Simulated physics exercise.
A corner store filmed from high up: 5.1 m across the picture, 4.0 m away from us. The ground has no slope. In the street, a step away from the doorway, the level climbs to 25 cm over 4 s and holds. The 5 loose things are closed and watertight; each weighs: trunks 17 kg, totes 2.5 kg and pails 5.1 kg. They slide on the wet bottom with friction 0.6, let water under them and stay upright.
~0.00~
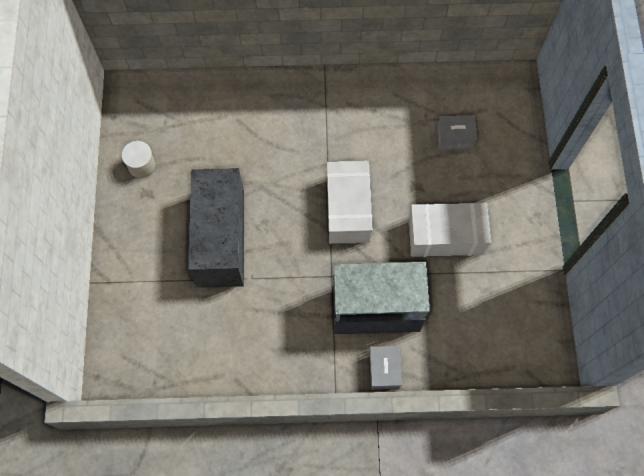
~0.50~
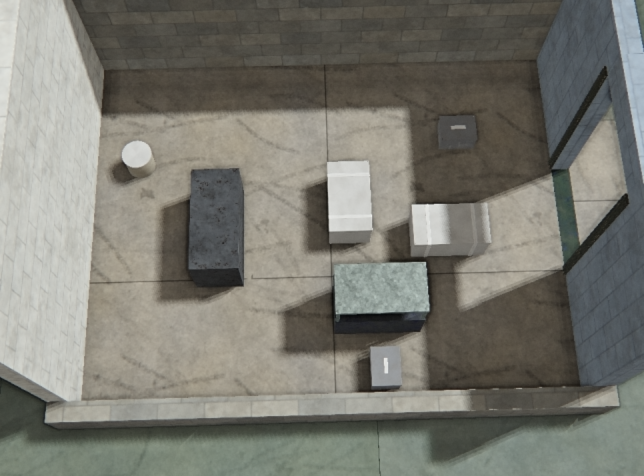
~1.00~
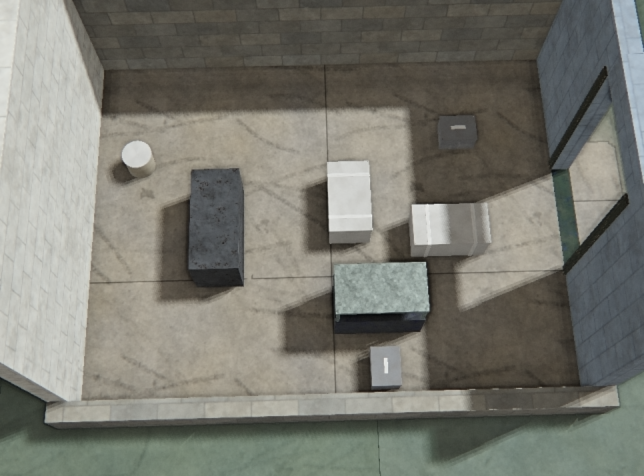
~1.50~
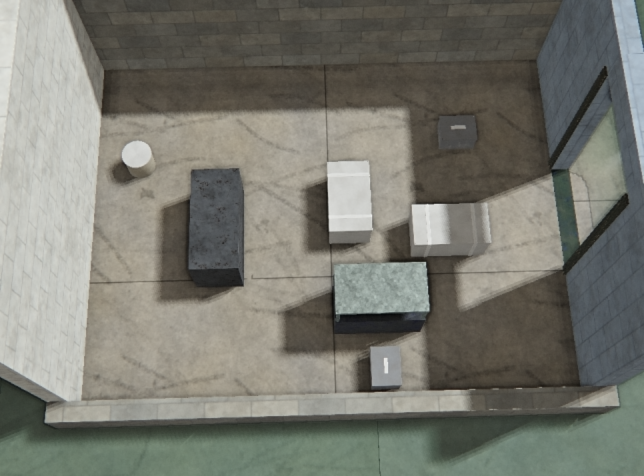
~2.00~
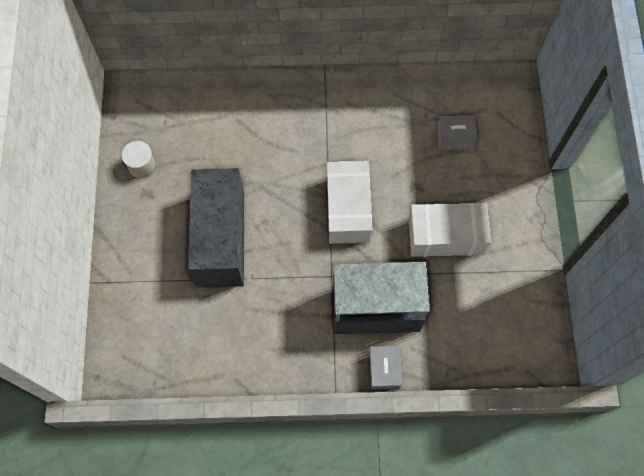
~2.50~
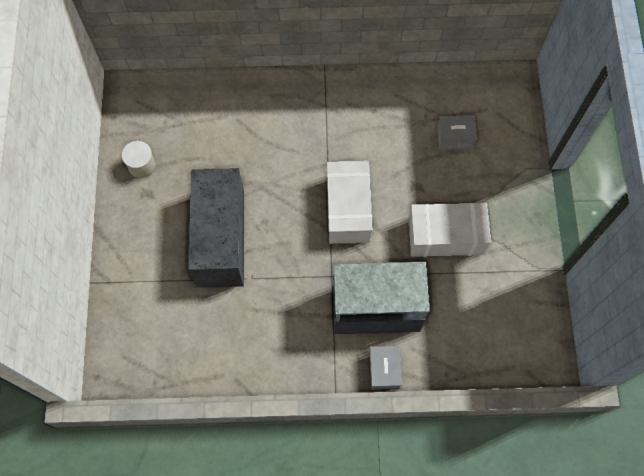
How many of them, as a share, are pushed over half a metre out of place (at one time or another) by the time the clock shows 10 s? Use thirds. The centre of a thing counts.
Share: Two thirds or above.
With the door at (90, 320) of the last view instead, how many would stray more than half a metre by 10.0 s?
Then 3.
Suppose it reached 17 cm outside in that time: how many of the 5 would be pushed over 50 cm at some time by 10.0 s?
Then 4.
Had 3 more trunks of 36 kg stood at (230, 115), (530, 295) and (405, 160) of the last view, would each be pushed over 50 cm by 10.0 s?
In that order: Over, less, past it.
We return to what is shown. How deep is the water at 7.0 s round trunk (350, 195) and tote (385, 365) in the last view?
Roughly 7 and 3 cm.
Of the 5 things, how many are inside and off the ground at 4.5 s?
0 of them.
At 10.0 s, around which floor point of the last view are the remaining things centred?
At about (253, 223).
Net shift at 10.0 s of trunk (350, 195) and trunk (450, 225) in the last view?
In turn: 100 cm, 140 cm.
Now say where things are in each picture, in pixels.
The first frame shows a trunk at (451, 224), on the bottom; a trunk at (349, 196), on the bottom; 0.0 m2 under water; 0 of 5 have shifted.
The second frame shows a trunk at (451, 224) rests on the ground; a trunk at (349, 196) rests on the ground; water covers 0.0 m2; 0 of 5 have shifted.
The third frame shows a trunk at (451, 224) rests on the ground; a trunk at (349, 196) rests on the ground; 0.0 m2 under water; 0 of 5 have shifted.
The fourth frame shows a trunk at (451, 224), on the bottom; a trunk at (349, 196), on the bottom; 0.0 m2 under water; 0 of 5 have shifted.
The fifth frame shows a trunk at (451, 224) rests on the ground; a trunk at (349, 196) rests on the ground; water covers 0.1 m2; 0 of 5 have shifted.
The sixth frame shows a trunk at (451, 224), on the bottom; a trunk at (349, 196), on the bottom; 0.7 m2 under water; 0 of 5 have shifted.
After 3.5 s 0 of 5 are over 50 cm from their spots; 0 afloat.
After 4.5 s 1 of 5 are over 50 cm from their spots; 0 afloat.
After 7.0 s 4 of 5 are over 50 cm from their spots; 3 afloat.
After 10.0 s 5 of 5 are over 50 cm from their spots, and 5 have been at some point; 4 afloat.
